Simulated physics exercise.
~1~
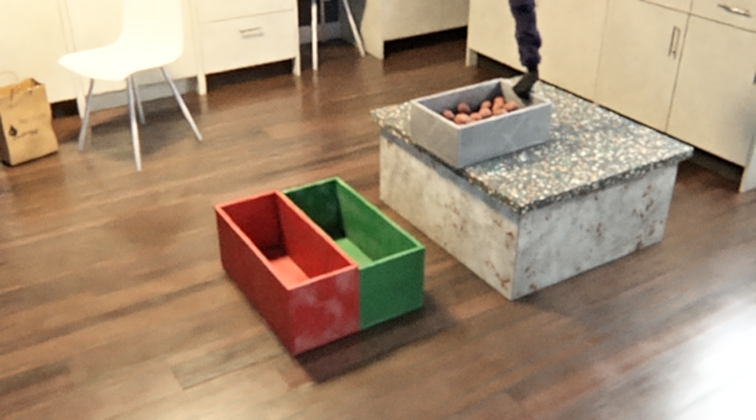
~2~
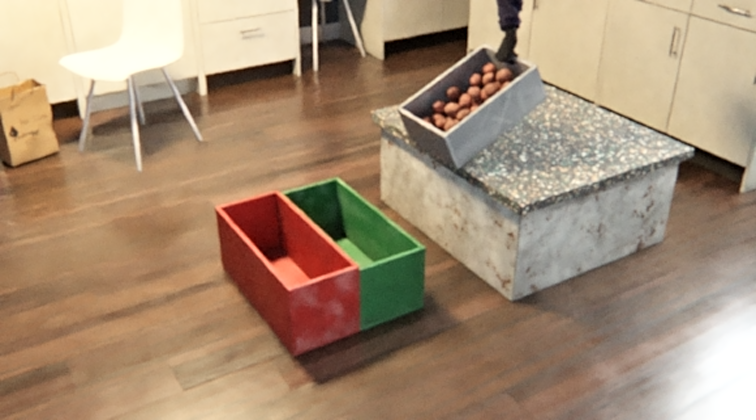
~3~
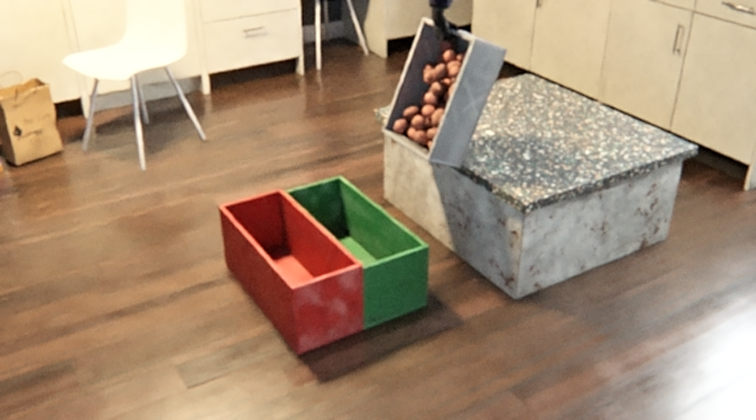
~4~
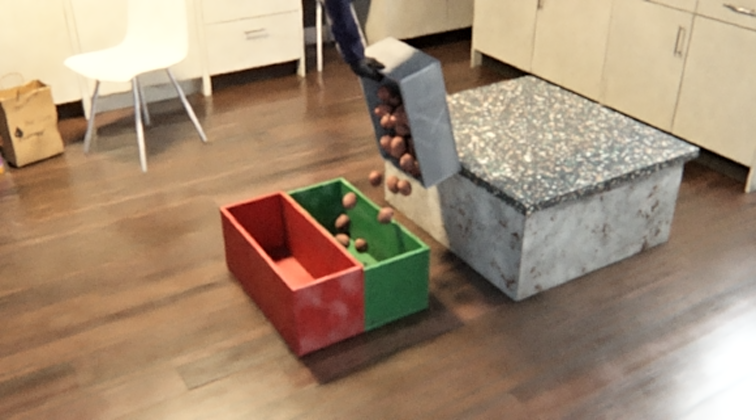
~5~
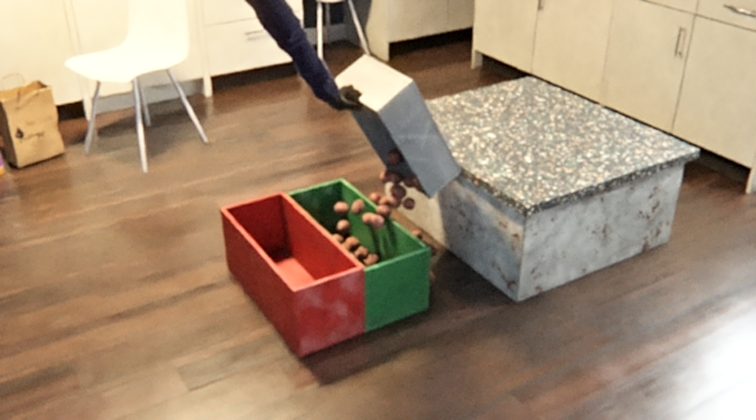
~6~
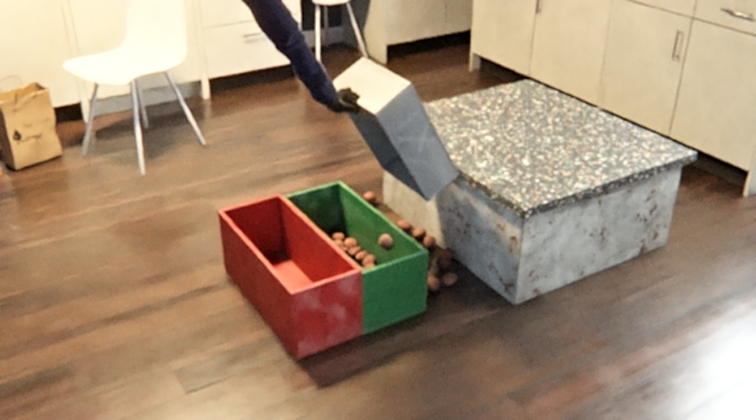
In a room with a dark wooden floor and pale cabinets, a grey crate of reddish-brown potatoes rests on a speckled-top bench, with a green tub and a red tote side by side on the floor to its left. A dark-sleeved arm tilts the crate and swings it left past the bench's edge. As it tips further, potatoes tumble out into the green tub. The stream then shifts nearer the bench, and some drop short. Finally the crate hangs steeply overturned, with potatoes in the green tub, others scattered between it and the bench, and the red tote empty.
